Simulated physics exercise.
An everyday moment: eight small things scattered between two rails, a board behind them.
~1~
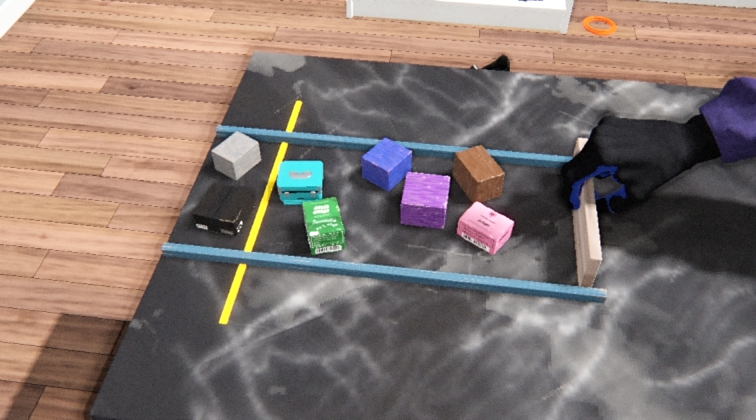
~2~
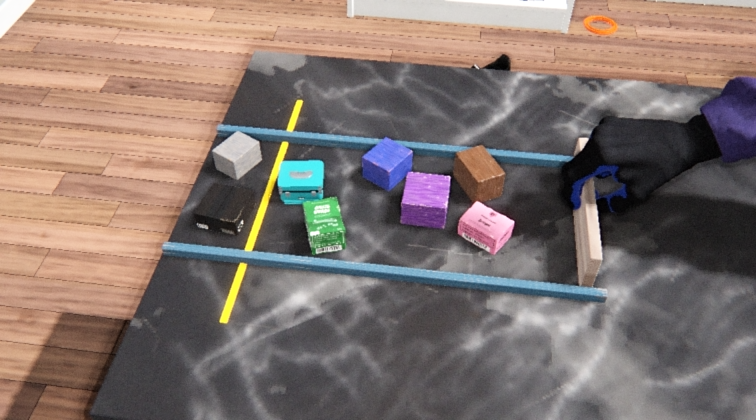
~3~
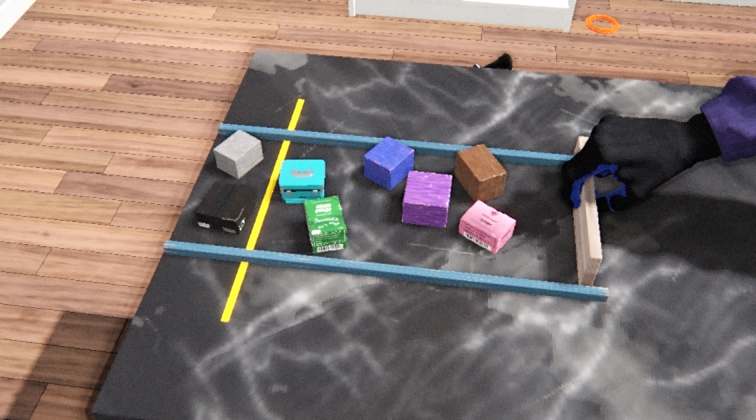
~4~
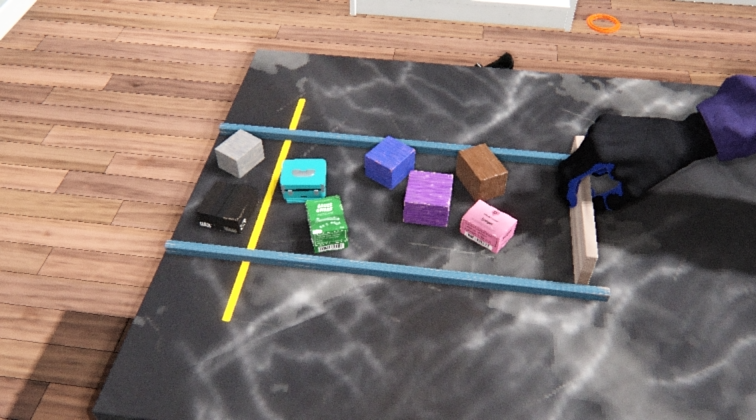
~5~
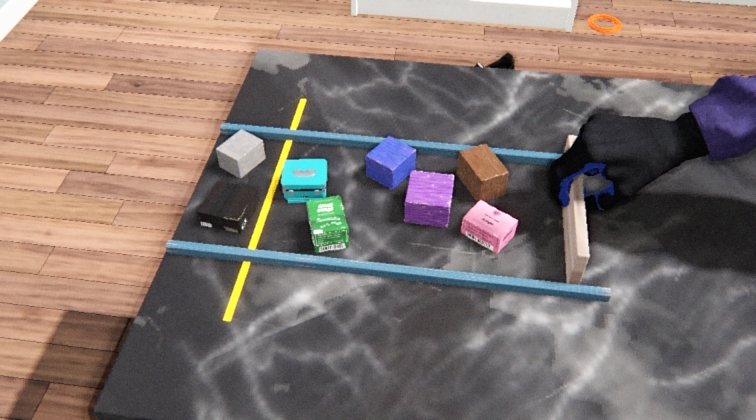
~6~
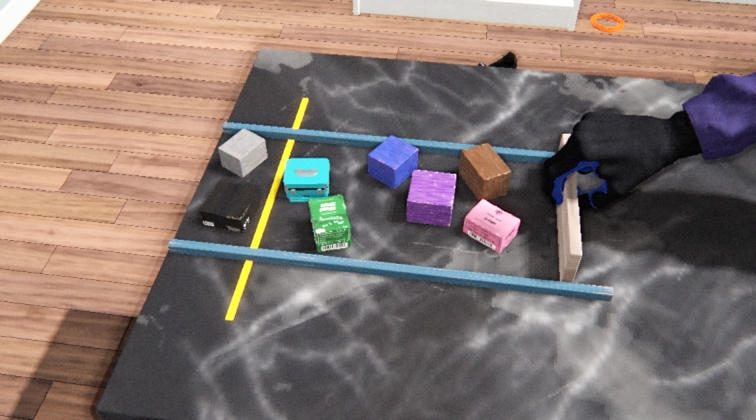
A gloved hand slides a wooden board slightly left between two rails, behind scattered small blocks.
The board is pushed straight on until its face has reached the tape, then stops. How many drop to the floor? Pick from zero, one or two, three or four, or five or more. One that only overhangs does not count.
As it turns out, the number that fall off is one or two.
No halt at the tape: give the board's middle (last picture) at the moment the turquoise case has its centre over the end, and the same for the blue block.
About (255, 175), and (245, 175) for the other.
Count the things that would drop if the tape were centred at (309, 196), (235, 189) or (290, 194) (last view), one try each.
Try by try, 0, 5 and 0.
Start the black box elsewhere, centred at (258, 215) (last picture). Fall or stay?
From there it comes down.
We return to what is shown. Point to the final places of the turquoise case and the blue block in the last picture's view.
The turquoise case at (212, 182), the blue block at (237, 149).
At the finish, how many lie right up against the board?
That makes 3.
Early on, none off yet; grey block at rest near (243, 153); black box at rest near (231, 206); turquoise case at rest near (308, 180).
A while later, none off yet; grey block at rest near (243, 153); black box at rest near (231, 206); turquoise case travelled a little near (283, 185).
Finally, the number that fall off is one or two; lost, black box and grey block.
